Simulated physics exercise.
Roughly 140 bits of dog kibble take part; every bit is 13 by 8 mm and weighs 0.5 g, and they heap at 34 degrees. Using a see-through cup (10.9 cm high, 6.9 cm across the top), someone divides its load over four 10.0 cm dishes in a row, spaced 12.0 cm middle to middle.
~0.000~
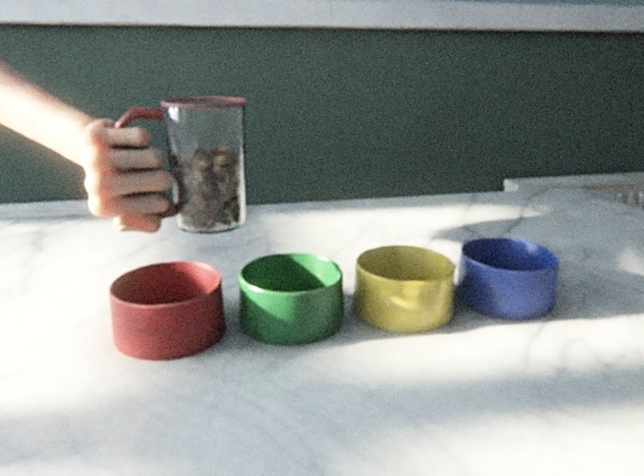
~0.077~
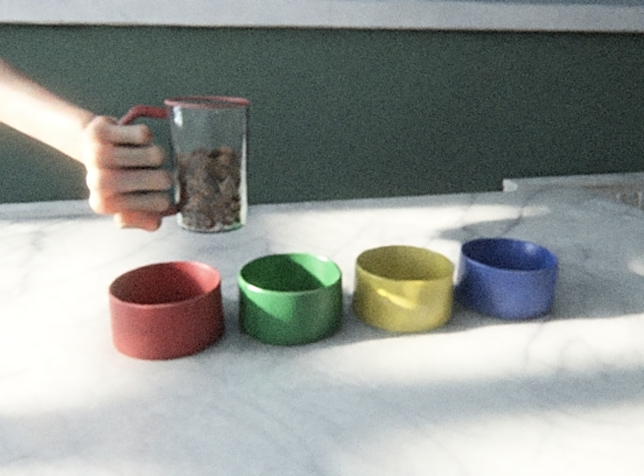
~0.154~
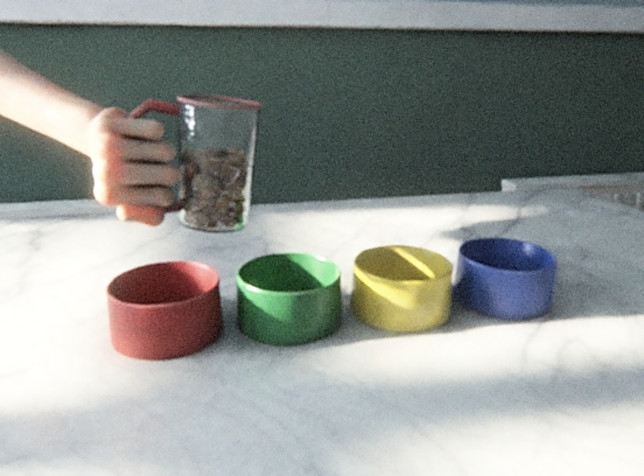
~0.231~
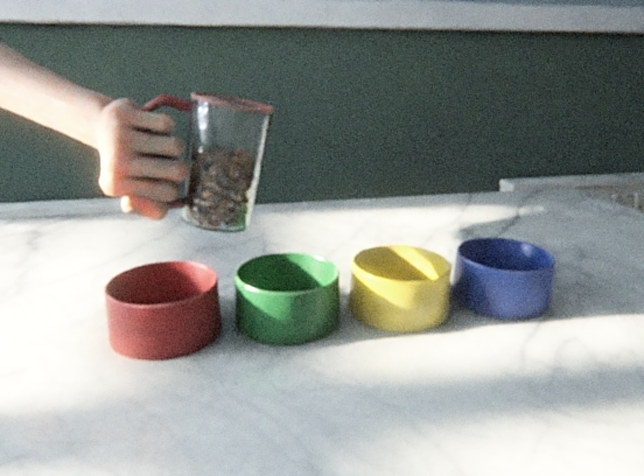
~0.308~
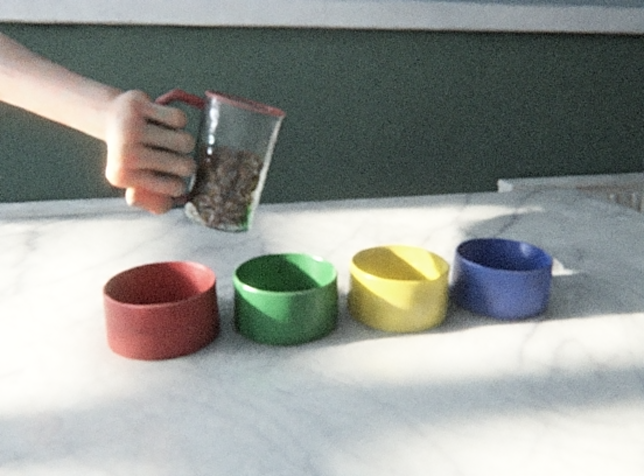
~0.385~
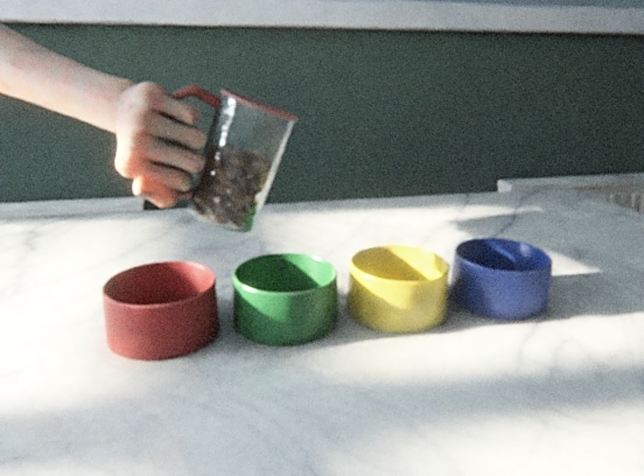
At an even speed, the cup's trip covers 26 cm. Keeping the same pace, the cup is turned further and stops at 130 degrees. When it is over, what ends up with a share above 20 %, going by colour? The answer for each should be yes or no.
Red dish - no, blue dish - yes, green dish - no, yellow dish - no, counter - yes.
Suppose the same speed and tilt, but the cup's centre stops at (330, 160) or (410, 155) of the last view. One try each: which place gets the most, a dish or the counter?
The winner: Yellow, then counter.
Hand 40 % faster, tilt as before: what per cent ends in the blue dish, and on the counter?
Shares: Blue 100, counter 0.
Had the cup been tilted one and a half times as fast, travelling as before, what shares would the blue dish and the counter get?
I'd say blue ends at 0 while the counter ends at 0.
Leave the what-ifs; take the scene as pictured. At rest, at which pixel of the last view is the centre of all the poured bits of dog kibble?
I'd put it at about (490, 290).
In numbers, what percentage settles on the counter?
About 25 percent.
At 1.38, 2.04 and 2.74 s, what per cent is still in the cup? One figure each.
About 100, 50, 0 per cent.
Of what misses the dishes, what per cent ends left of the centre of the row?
About 0 per cent.
After 1.38 s, tilt 85 degrees; cup holds 100 %.
After 2.04 s, tilt 127 degrees; cup holds 50 %, blue 10 %, yellow 5 %.
After 2.74 s, tilt 130 degrees; cup holds 0 %, blue 70 %, yellow 5 %.
In the end, at 3.0 s, red 0 %, blue 70 %, green 0 %, yellow 5 %, counter 25 %.
